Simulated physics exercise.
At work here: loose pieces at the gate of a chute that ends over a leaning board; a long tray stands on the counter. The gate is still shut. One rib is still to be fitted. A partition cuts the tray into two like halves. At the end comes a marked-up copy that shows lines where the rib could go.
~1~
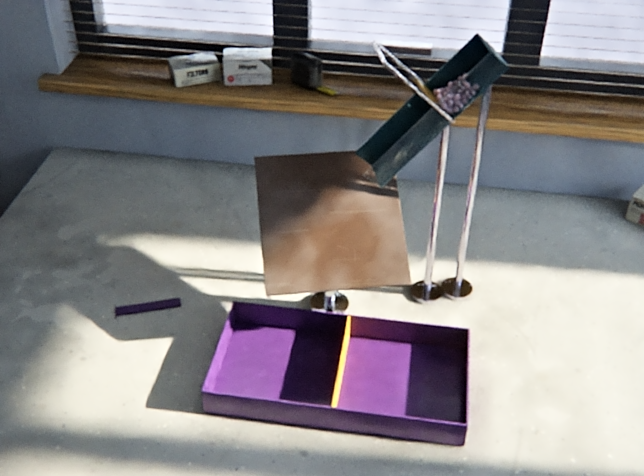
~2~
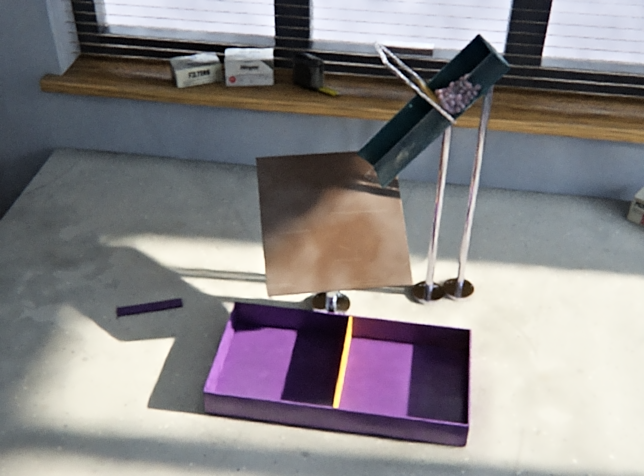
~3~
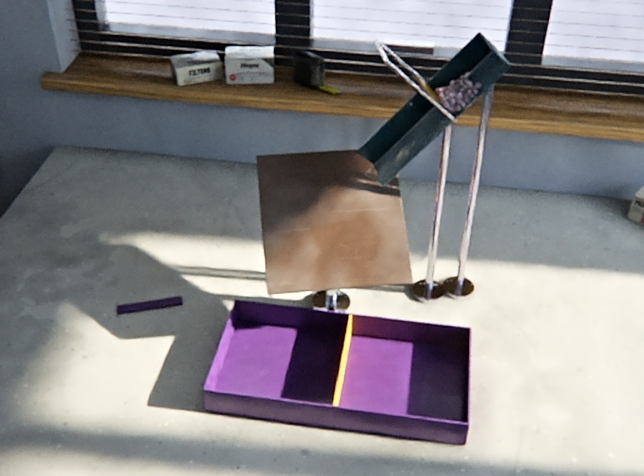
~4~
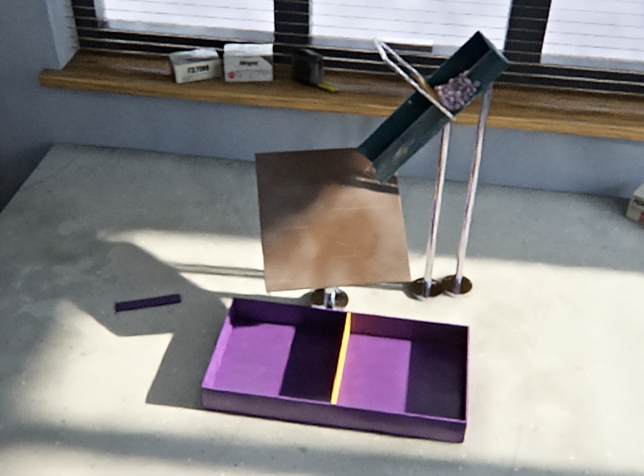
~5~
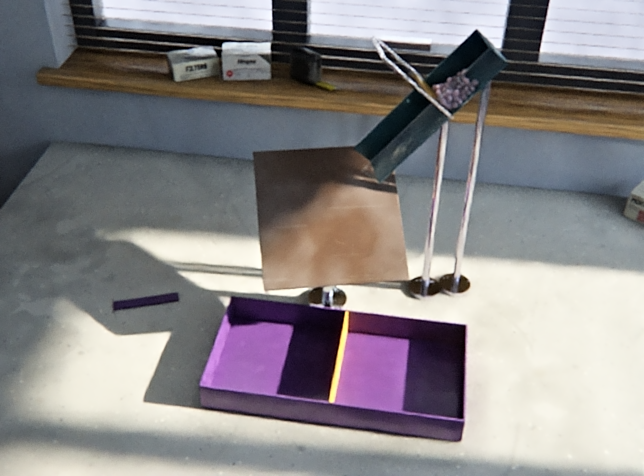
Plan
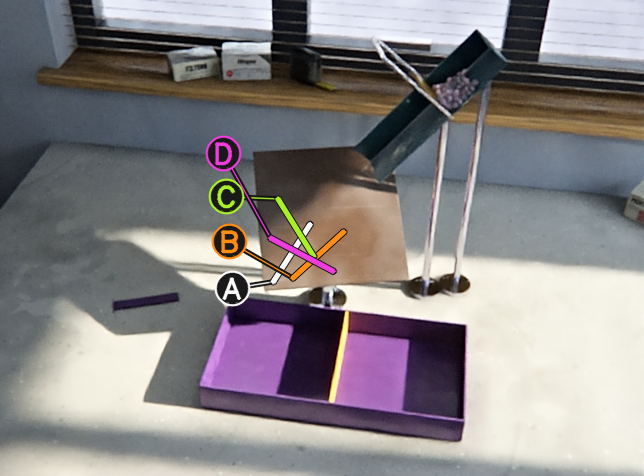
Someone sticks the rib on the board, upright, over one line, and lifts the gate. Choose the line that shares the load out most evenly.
Take C.
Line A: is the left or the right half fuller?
More lands on the left.
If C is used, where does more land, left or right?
Right.
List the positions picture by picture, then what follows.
In the first frame, load behind the gate near (451, 96), sugar pearls; lip of the chute near (376, 177), sloping fairly steeply.
In the second frame, middle of the board near (333, 219), tilted fairly steeply; middle of its low edge near (341, 290); of its high edge near (325, 153).
In the third frame, front corners of the tray near (204, 389) and (469, 424); front end of its middle wall near (334, 406); gate still shut near (426, 90).
In the fourth frame, middle of the load near (452, 93); lip near (377, 173).
In the fifth frame, middle of the load near (450, 92); lip near (375, 172).
On the marked copy, line A from (310, 224) to (273, 281); line B from (343, 231) to (292, 278); line C from (278, 198) to (313, 256); line D from (270, 238) to (333, 271).
If A is chosen, of what is caught, the bulk in the left half, a small share in the right.
If B is chosen, of what is caught, the bulk in the left half, a small share in the right.
If C is chosen, of what is caught, close to a third in the left half, close to two thirds in the right.
If D is chosen, of what is caught, a small share in the left half, the bulk in the right.
